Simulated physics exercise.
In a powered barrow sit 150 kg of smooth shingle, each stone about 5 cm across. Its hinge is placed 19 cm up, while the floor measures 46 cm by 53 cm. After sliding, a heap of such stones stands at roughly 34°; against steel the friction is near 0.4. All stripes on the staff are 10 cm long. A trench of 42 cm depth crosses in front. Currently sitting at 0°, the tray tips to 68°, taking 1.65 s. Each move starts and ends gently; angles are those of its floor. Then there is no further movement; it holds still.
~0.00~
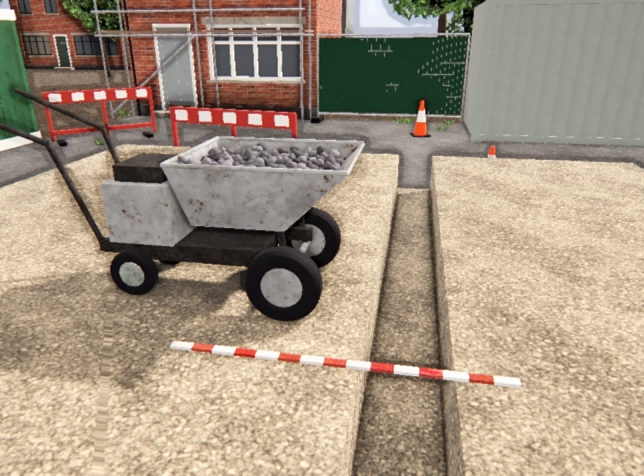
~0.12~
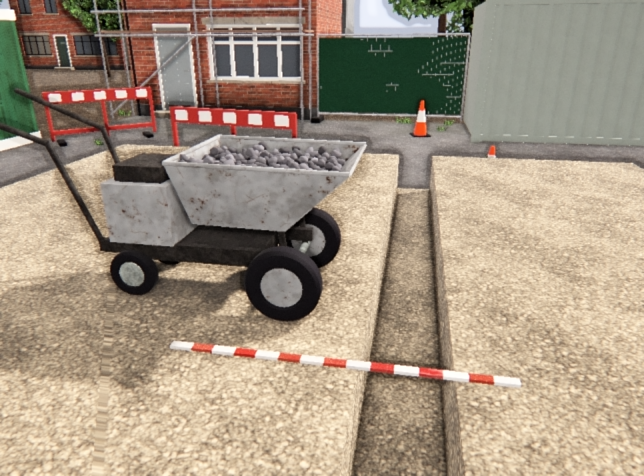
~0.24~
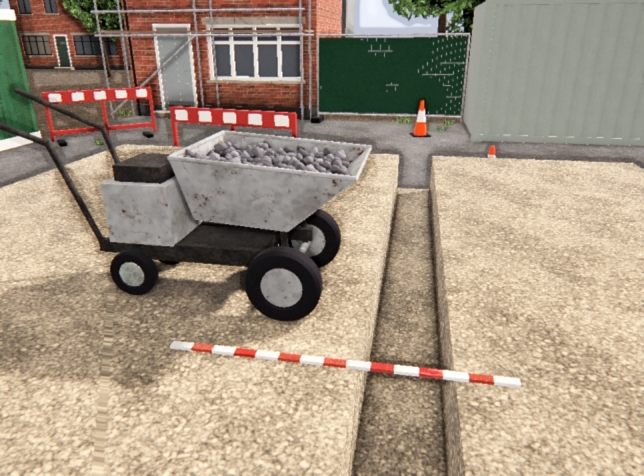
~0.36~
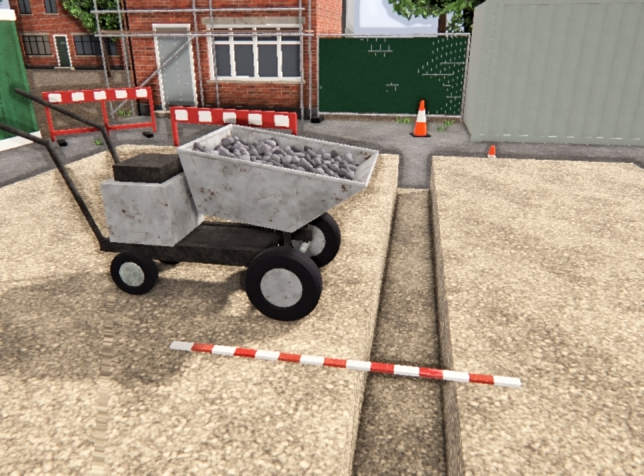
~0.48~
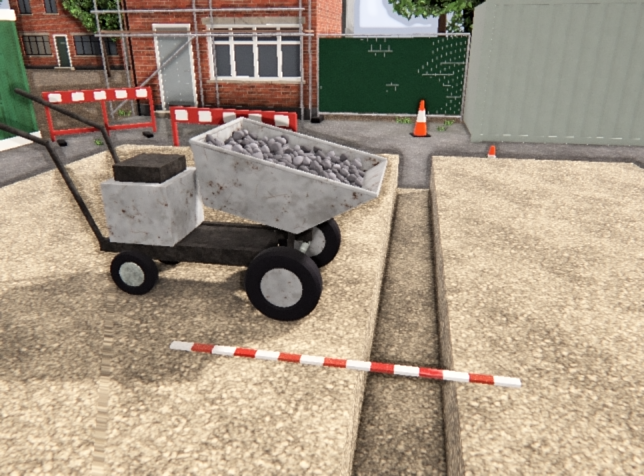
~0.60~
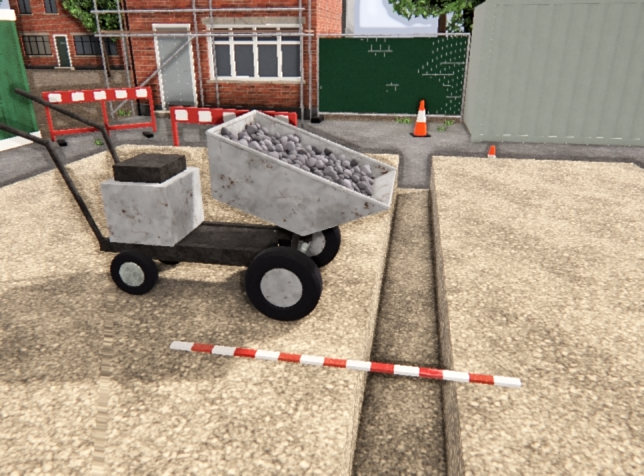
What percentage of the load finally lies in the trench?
About 51 per cent.
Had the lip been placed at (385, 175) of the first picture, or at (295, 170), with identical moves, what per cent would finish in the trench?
About 10 per cent from the first spot, about 100 from the second.
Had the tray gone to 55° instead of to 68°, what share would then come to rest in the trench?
About 60 per cent would end up in the trench.
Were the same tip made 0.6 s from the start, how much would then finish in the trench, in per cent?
Roughly 35% would finish there.
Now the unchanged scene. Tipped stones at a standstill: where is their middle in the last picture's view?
I'd point somewhere around (439, 345).
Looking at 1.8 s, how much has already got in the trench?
Around 25 per cent of it, at that instant.
After 1.2 s the floor is at 58°; 98 % in the tray, 2 % in the trench; the foremost stones are at (440, 269).
After 1.8 s the floor is at 68°; 34 % in the tray, 26 % in the trench, 39 % past the trench; the foremost stones are at (573, 317).
After 2.1 s the floor is at 68°; 8 % in the tray, 41 % in the trench, 51 % past the trench; the foremost stones are past the picture's edge.
After 4.1 s the floor is at 68°; 0 % in the tray, 51 % in the trench, 49 % past the trench; the foremost stones are past the picture's edge.
